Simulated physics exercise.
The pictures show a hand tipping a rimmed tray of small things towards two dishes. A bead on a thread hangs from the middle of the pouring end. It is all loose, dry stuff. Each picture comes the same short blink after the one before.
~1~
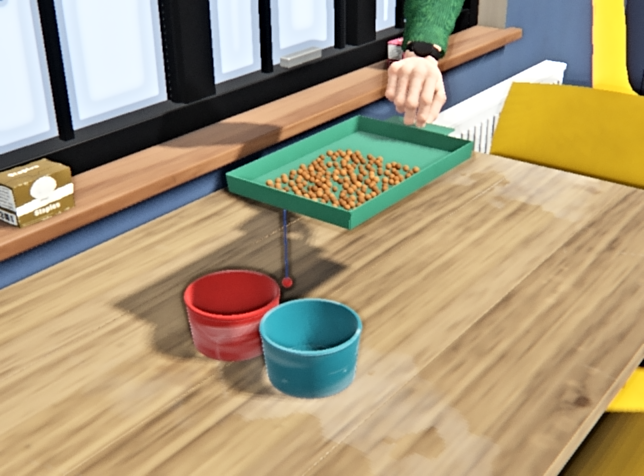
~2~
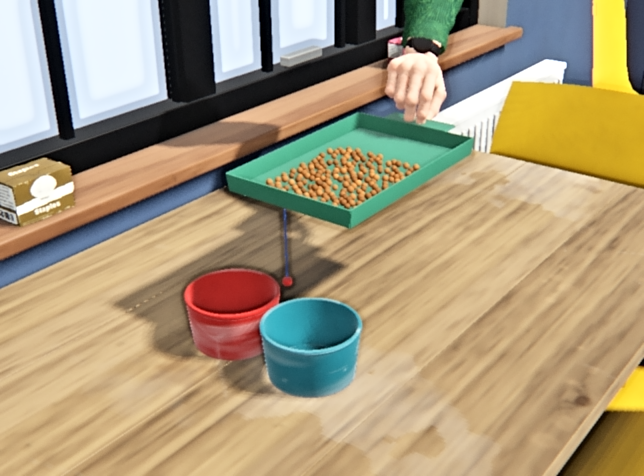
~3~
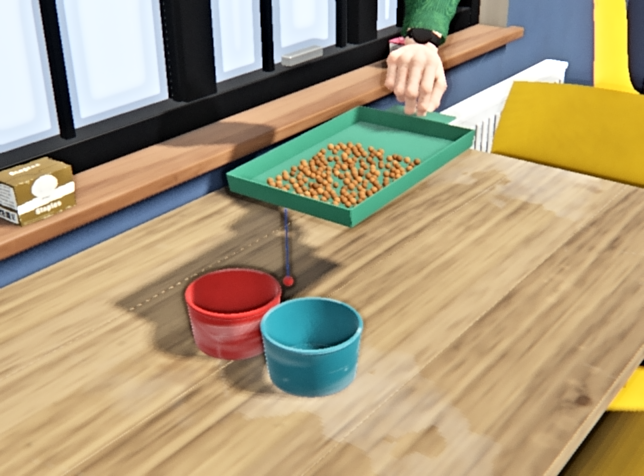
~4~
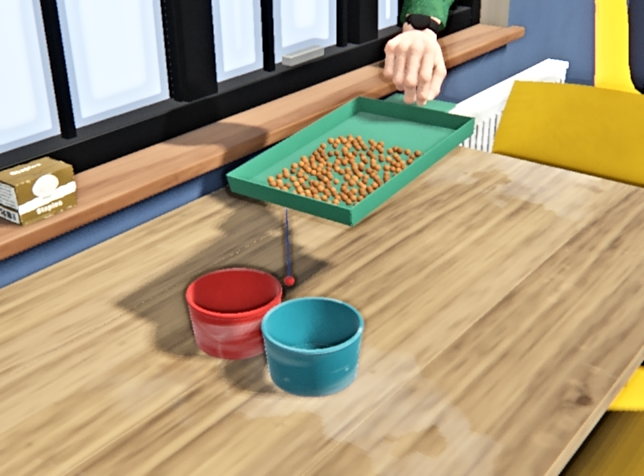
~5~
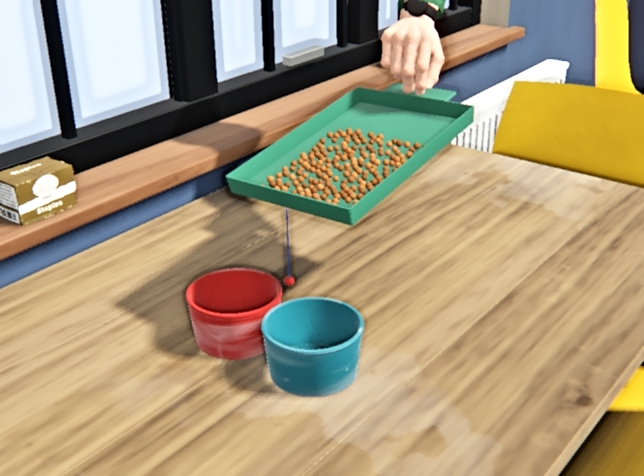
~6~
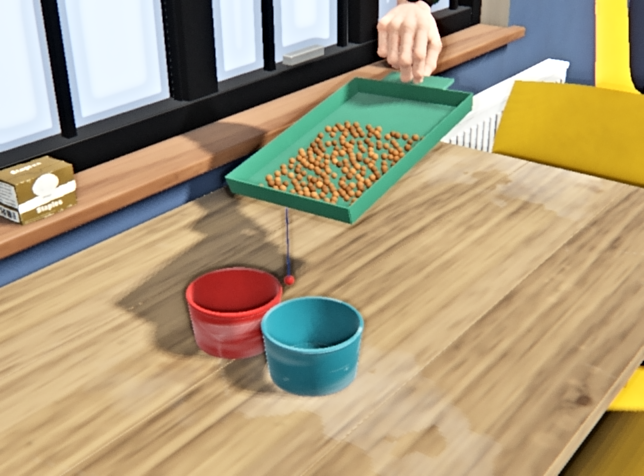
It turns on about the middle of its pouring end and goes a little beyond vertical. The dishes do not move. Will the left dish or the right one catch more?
The left-hand one ends fuller.
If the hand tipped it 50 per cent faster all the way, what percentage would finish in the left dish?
Some 70 per cent.
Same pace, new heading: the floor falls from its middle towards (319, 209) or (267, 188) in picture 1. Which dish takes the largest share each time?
At the first place right, at the second the dish on the left.
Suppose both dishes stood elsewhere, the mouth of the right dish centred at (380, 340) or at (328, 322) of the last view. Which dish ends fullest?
The first try: Left. The second: The left dish.
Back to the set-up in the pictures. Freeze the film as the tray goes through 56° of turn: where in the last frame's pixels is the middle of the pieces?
Around (291, 171).
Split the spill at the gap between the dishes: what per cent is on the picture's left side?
Roughly 90 in a hundred.
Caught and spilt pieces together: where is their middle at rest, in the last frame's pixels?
Roughly at (236, 336).
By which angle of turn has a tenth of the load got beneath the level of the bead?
Near 105 degrees.
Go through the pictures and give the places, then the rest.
The first picture shows corners of the pouring end at (229, 174) and (350, 211), level; middle of the load at (340, 181), cereal balls; left dish at (201, 331); right dish at (280, 367); bead on its thread at (287, 282).
The second picture shows corners of the pouring end at (229, 173) and (350, 210), level; middle of the load at (340, 179).
The third picture shows corners of the pouring end at (229, 173) and (350, 209), tipped barely, lowest at the left corner; middle of the load at (341, 176).
The fourth picture shows corners of the pouring end at (229, 174) and (350, 208), tipped a little, lowest at the left corner; middle of the load at (341, 172).
The fifth picture shows corners of the pouring end at (228, 176) and (349, 208), tipped a little, lowest at the left corner; middle of the load at (341, 168).
The sixth picture shows corners of the pouring end at (228, 176) and (348, 207), tipped a little, lowest at the left corner; middle of the load at (339, 164); left dish at (203, 328); right dish at (281, 364).
Soon after the last picture, tray tipped steeply; nearly all on the tray; a stray few in the air.
A little later, tray tipped right over; nearly all on the tray; a stray few outside both.
Later still, tray tipped past a quarter turn; about a quarter in the right dish; about two thirds in the left dish; about a quarter outside both; a stray few in the air.
At rest, tray tipped past a quarter turn; about a quarter in the right dish; about two thirds in the left dish; about a quarter outside both; a stray few in the air.
